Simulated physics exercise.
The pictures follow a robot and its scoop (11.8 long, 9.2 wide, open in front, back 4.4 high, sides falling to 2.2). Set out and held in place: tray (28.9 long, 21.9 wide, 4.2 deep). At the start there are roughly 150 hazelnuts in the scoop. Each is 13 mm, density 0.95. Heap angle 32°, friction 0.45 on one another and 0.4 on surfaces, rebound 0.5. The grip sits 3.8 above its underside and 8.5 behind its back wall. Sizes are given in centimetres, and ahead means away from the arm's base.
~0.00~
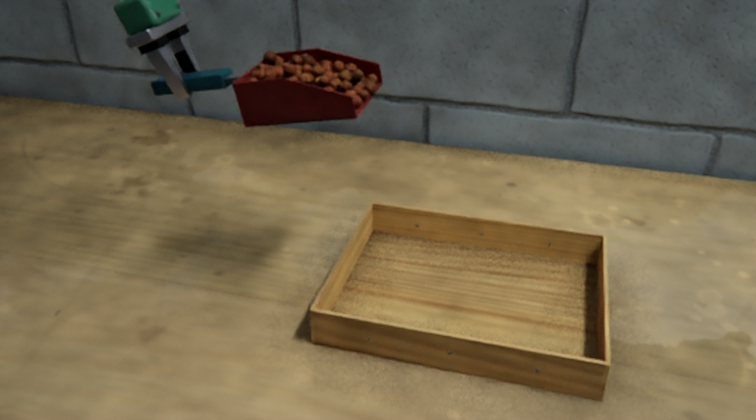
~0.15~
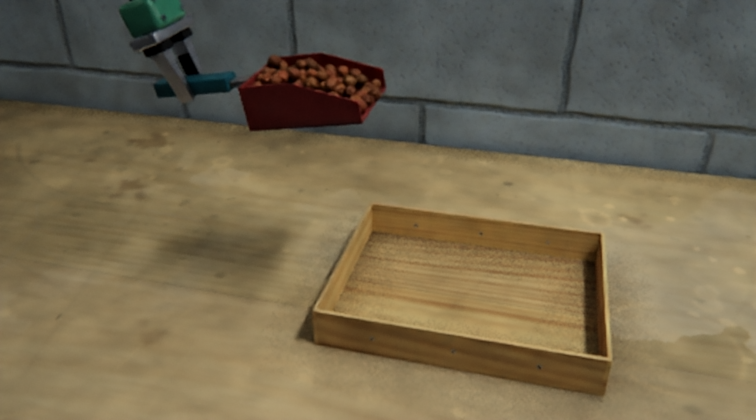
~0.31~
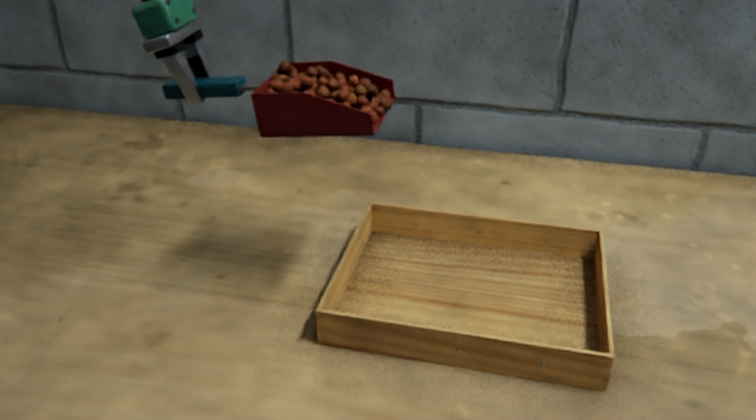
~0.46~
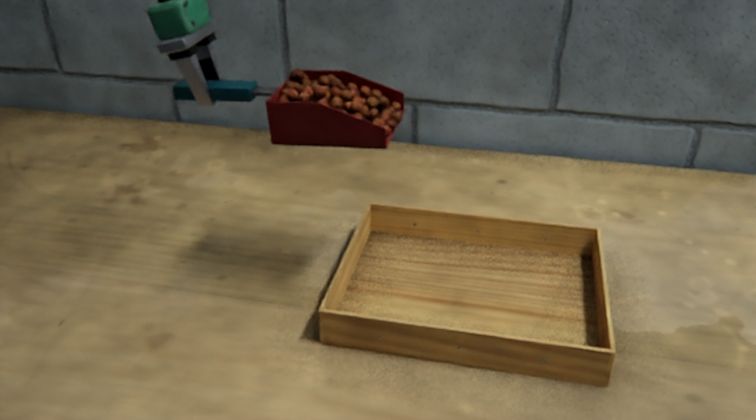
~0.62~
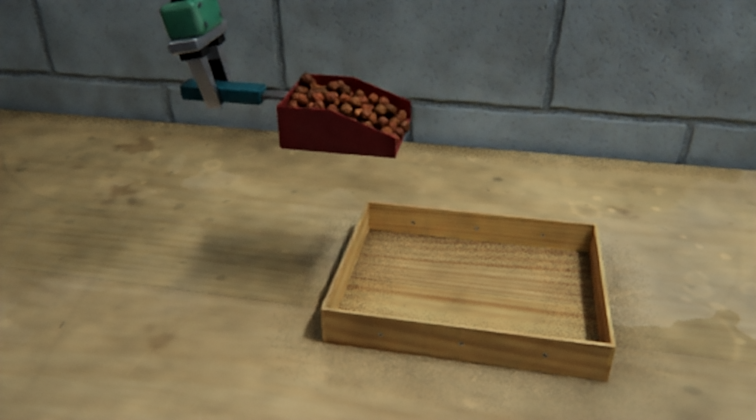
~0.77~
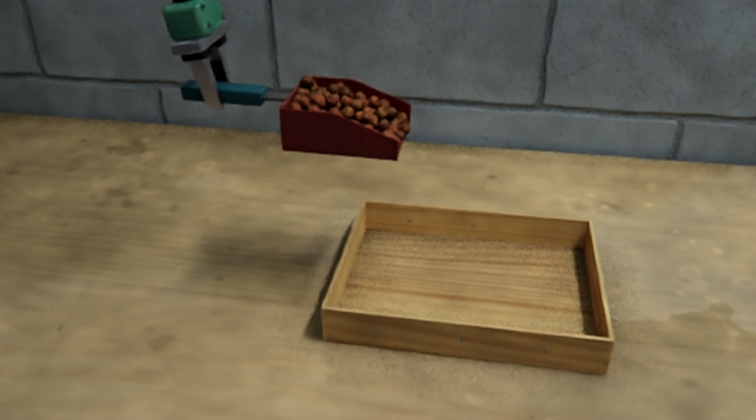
On a worn tan surface before a grey block wall, a robot arm holds a red scoop heaped with hazelnuts, up and left of an empty wooden tray. The arm moves the scoop slightly right and down while levelling it from a backward tilt, then barely moves, the nuts still piled inside.
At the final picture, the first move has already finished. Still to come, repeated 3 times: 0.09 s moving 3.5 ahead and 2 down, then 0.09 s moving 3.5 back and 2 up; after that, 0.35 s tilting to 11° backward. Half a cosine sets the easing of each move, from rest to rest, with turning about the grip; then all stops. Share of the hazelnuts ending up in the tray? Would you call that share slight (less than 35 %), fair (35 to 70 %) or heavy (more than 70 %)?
I would call it fair, 35 to 70 %.
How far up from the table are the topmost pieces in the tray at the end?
Some 2.0 cm up.
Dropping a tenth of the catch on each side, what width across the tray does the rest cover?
About 16 cm.
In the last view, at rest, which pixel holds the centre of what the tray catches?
Centre estimate: Around (511, 286).
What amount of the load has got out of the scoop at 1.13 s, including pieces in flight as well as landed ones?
I'd say some 45 percent.
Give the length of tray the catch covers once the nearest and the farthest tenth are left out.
The stretch runs around 22 cm.
By 1.13 s, level, highest piece 23 above the table; 86 on the scoop, 43 in the tray, 24 in flight or on a rim.
By 1.48 s, tilted 5° backward, highest piece 23 above the table; 82 in the tray, 67 on the scoop, 4 in flight or on a rim.
By 1.86 s, tilted 11° backward, highest piece 25 above the table; 89 in the tray, 64 on the scoop.
By 2.91 s, tilted 11° backward, highest piece 25 above the table; 89 in the tray, 64 on the scoop.
Final count, 89 in the tray, 64 on the scoop. That is 58 % in the tray.
